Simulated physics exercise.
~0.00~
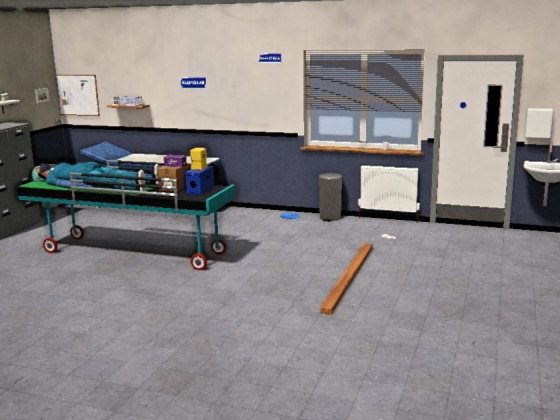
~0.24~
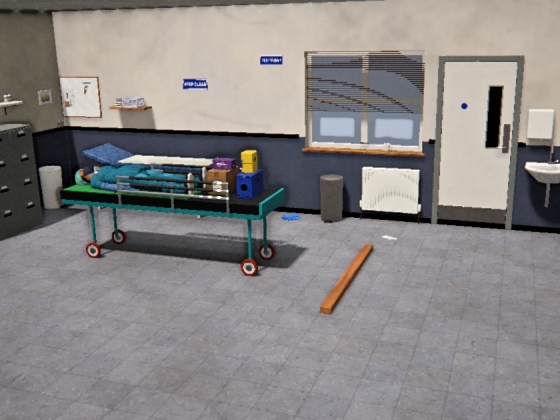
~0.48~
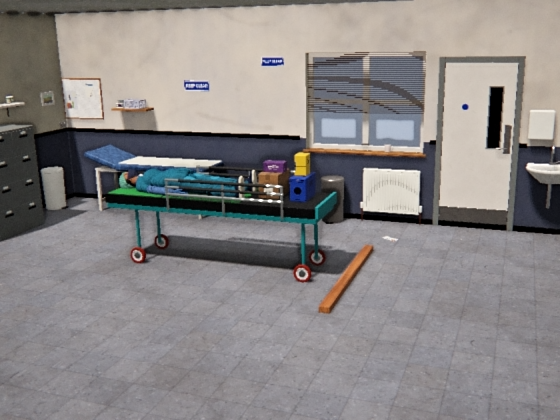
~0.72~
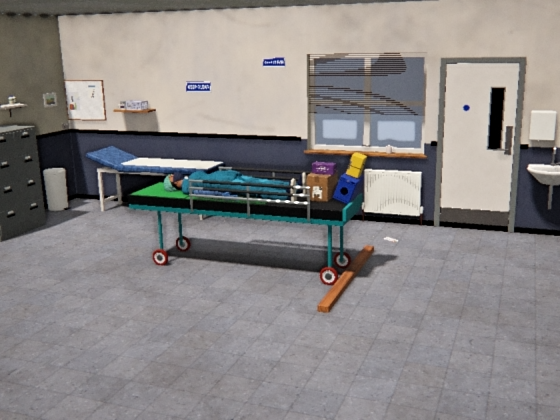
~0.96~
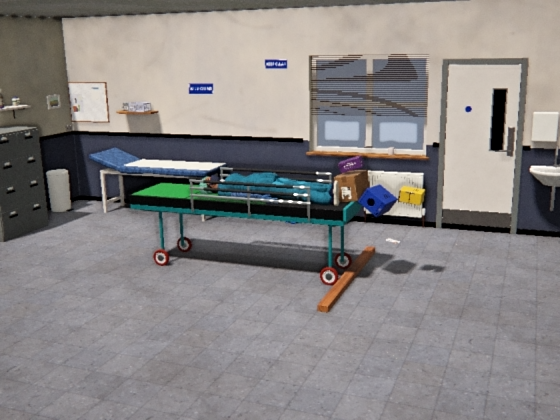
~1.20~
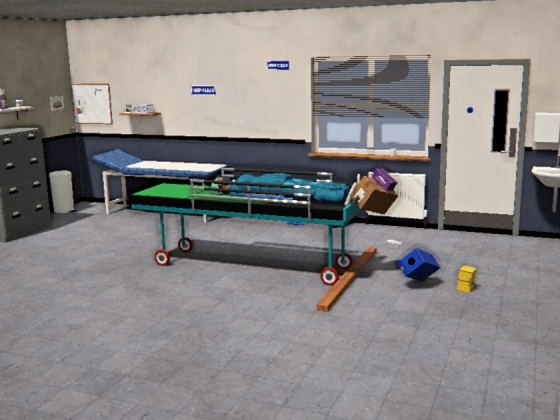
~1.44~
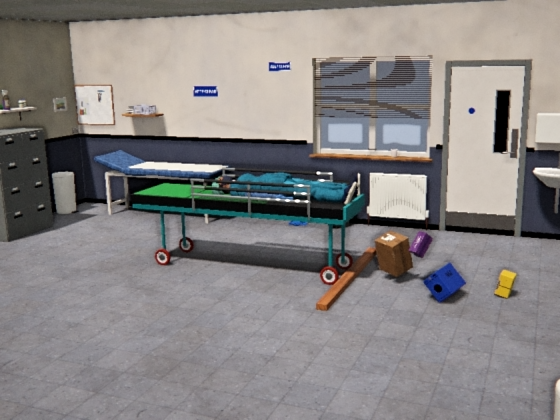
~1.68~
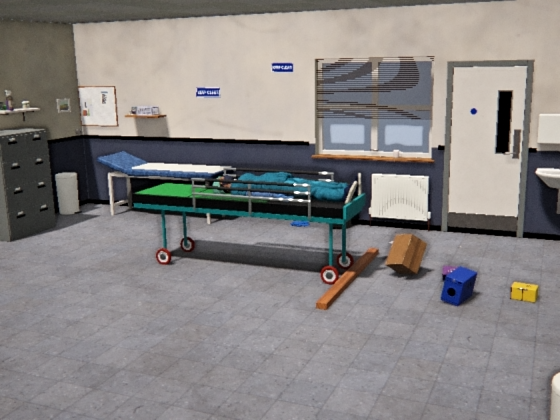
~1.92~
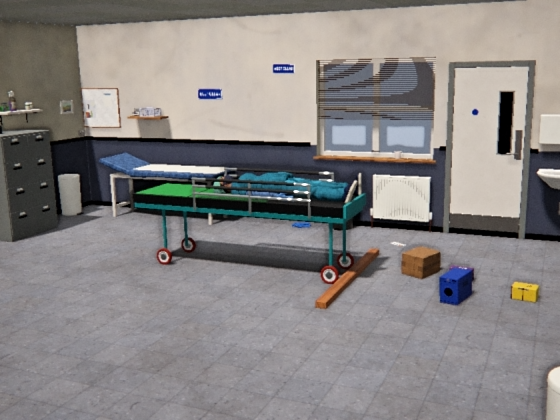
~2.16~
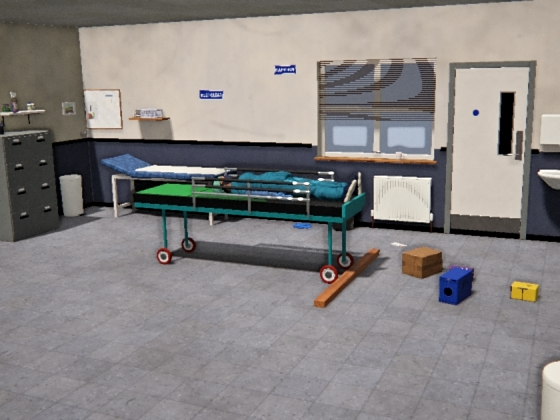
Wheeled stretcher rolling right and stopping at a wooden bar, its four items tumbling off while the person slides but stays aboard.
